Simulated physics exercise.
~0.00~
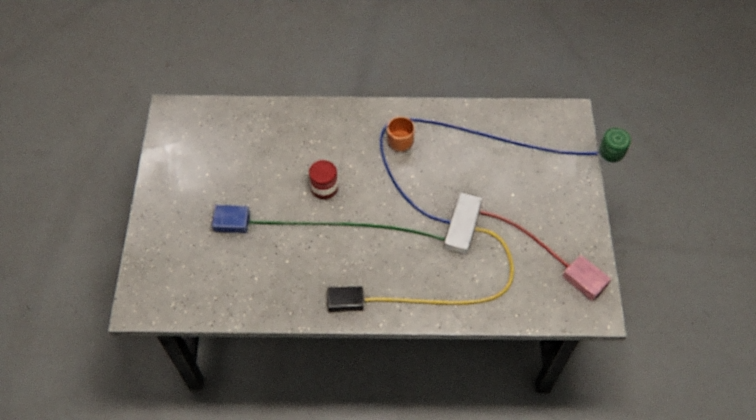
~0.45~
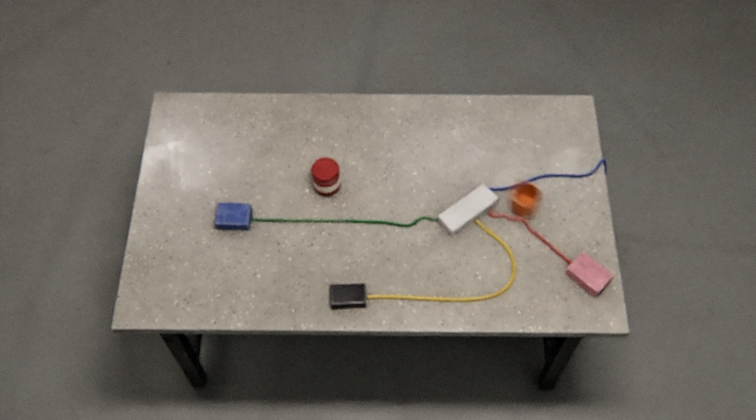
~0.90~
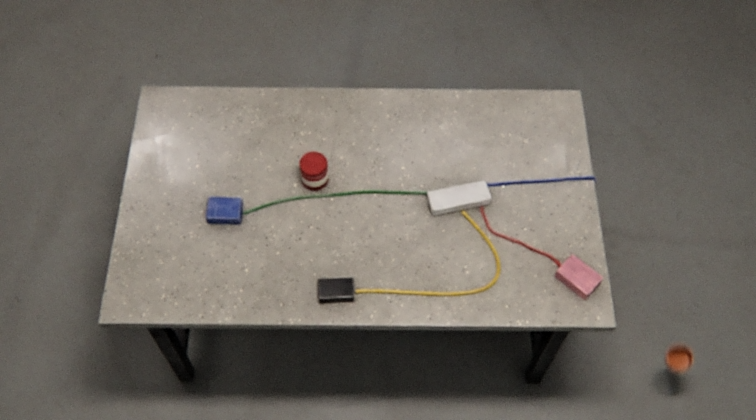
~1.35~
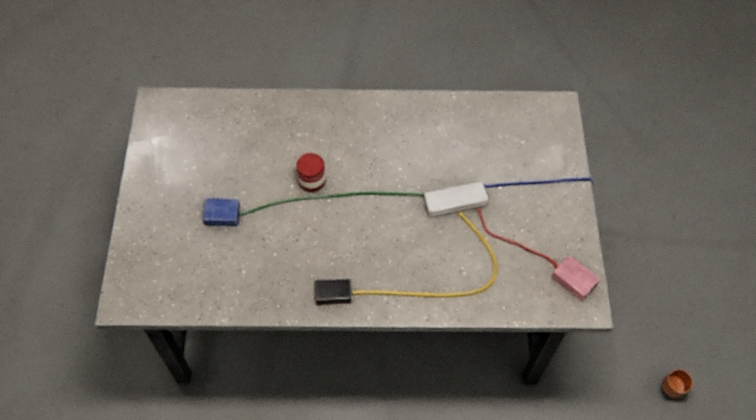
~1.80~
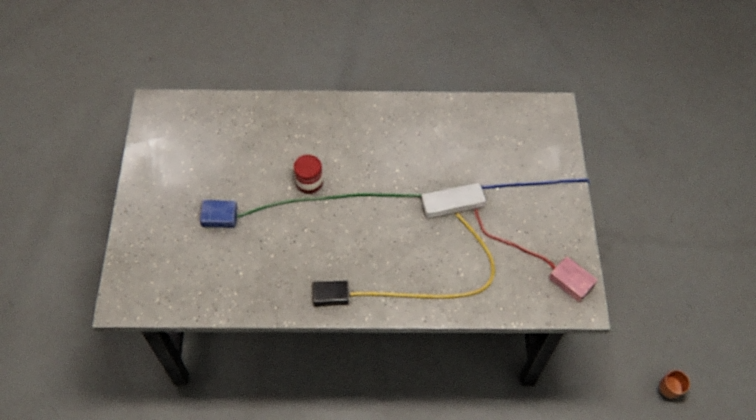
A green speaker drops off the right edge of a lab table, pulling its blue cable taut and turning the white strip, while an orange mug slides right and falls to the floor; the red tin, black phone and blue charger remain on the table.
